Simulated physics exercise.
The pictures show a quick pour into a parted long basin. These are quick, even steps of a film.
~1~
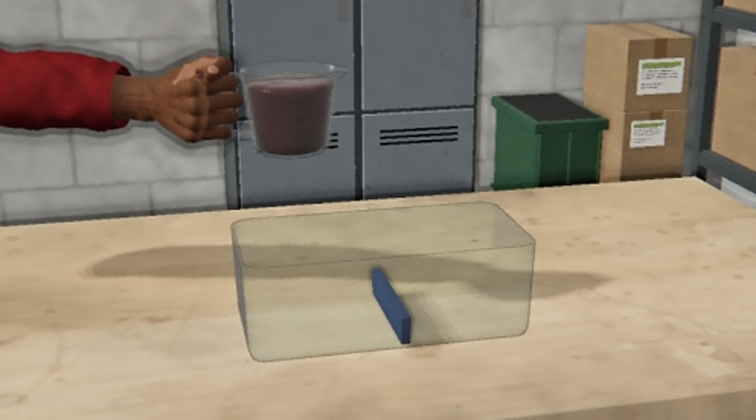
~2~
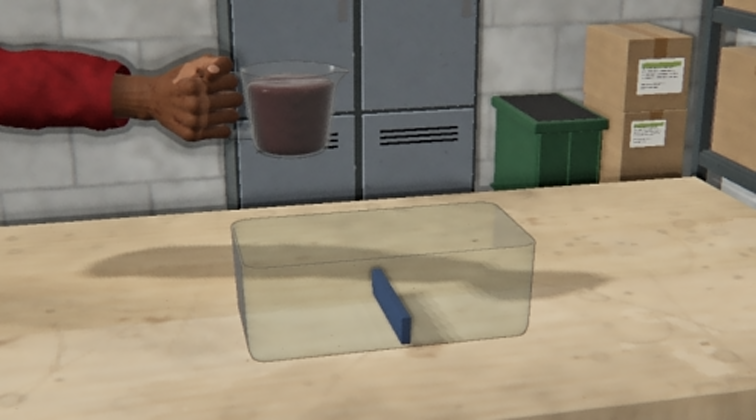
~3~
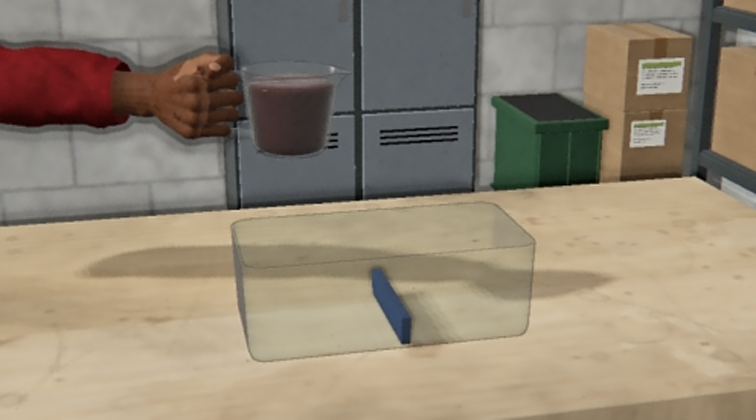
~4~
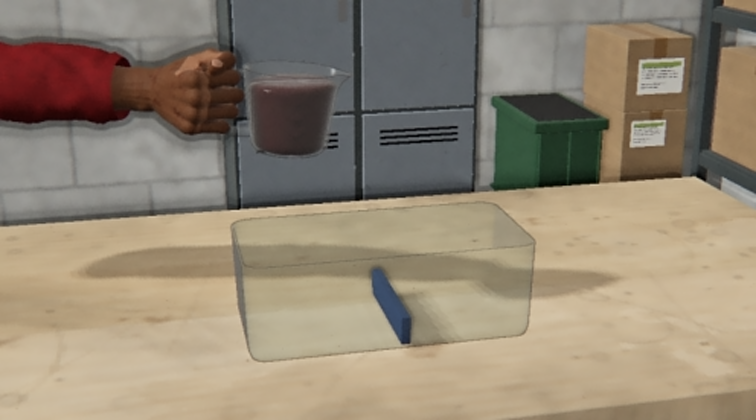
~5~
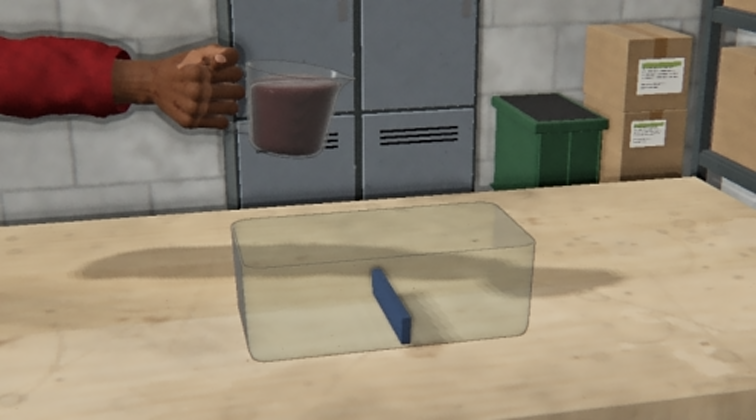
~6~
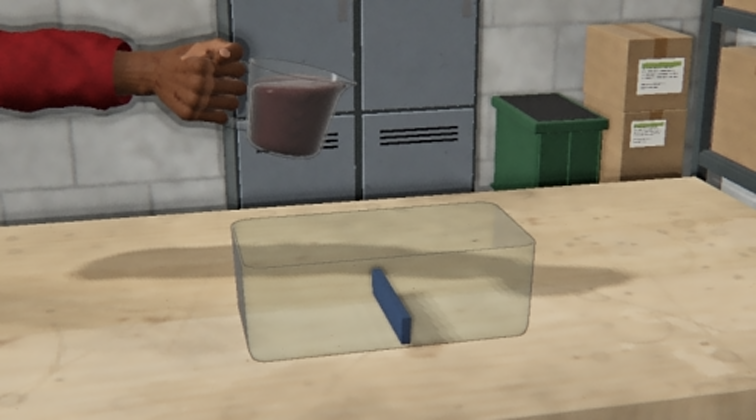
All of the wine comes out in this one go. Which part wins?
The right-hand part.
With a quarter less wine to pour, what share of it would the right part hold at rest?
Close to 65 per cent.
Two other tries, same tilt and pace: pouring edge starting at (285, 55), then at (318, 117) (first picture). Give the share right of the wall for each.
The first gives 10 %, the second 5 %.
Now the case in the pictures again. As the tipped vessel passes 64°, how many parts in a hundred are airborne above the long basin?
Roughly 20 in a hundred.
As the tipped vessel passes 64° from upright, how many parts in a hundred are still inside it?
About 65 per cent.
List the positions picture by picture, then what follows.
In the first picture, it leans 0°; its right rim is at (350, 68); the wine meets the walls at (245, 83) and (334, 79); the long basin's rim runs from (237, 245) to (515, 223); the wall's top is at (391, 293).
In the second picture, it leans 1°; its right rim is at (351, 69); the wine meets the walls at (245, 83) and (334, 79).
In the third picture, it leans 2°; its right rim is at (352, 71); the wine meets the walls at (245, 82) and (335, 80).
In the fourth picture, it leans 5°; its right rim is at (353, 73); the wine meets the walls at (248, 82) and (337, 81).
In the fifth picture, it leans 8°; its right rim is at (355, 77); the wine meets the walls at (249, 83) and (340, 80).
In the sixth picture, it leans 13°; its right rim is at (357, 82); the wine meets the walls at (251, 84) and (344, 81).
A moment on, the tilt is 64° and 67 per cent is still to pour, 1 is left of the wall and 10 right of it.
Next, the tilt is 96° and 14 per cent is still to pour, 6 is left of the wall and 65 right of it.
Then the tilt is 103° and 0 per cent is still to pour, 24 is left of the wall and 74 right of it.
Later the tilt is 103° and 0 per cent is still to pour, 25 is left of the wall and 74 right of it.
Finally, 25 per cent lies left of the wall, 74 right of it and 1 outside.
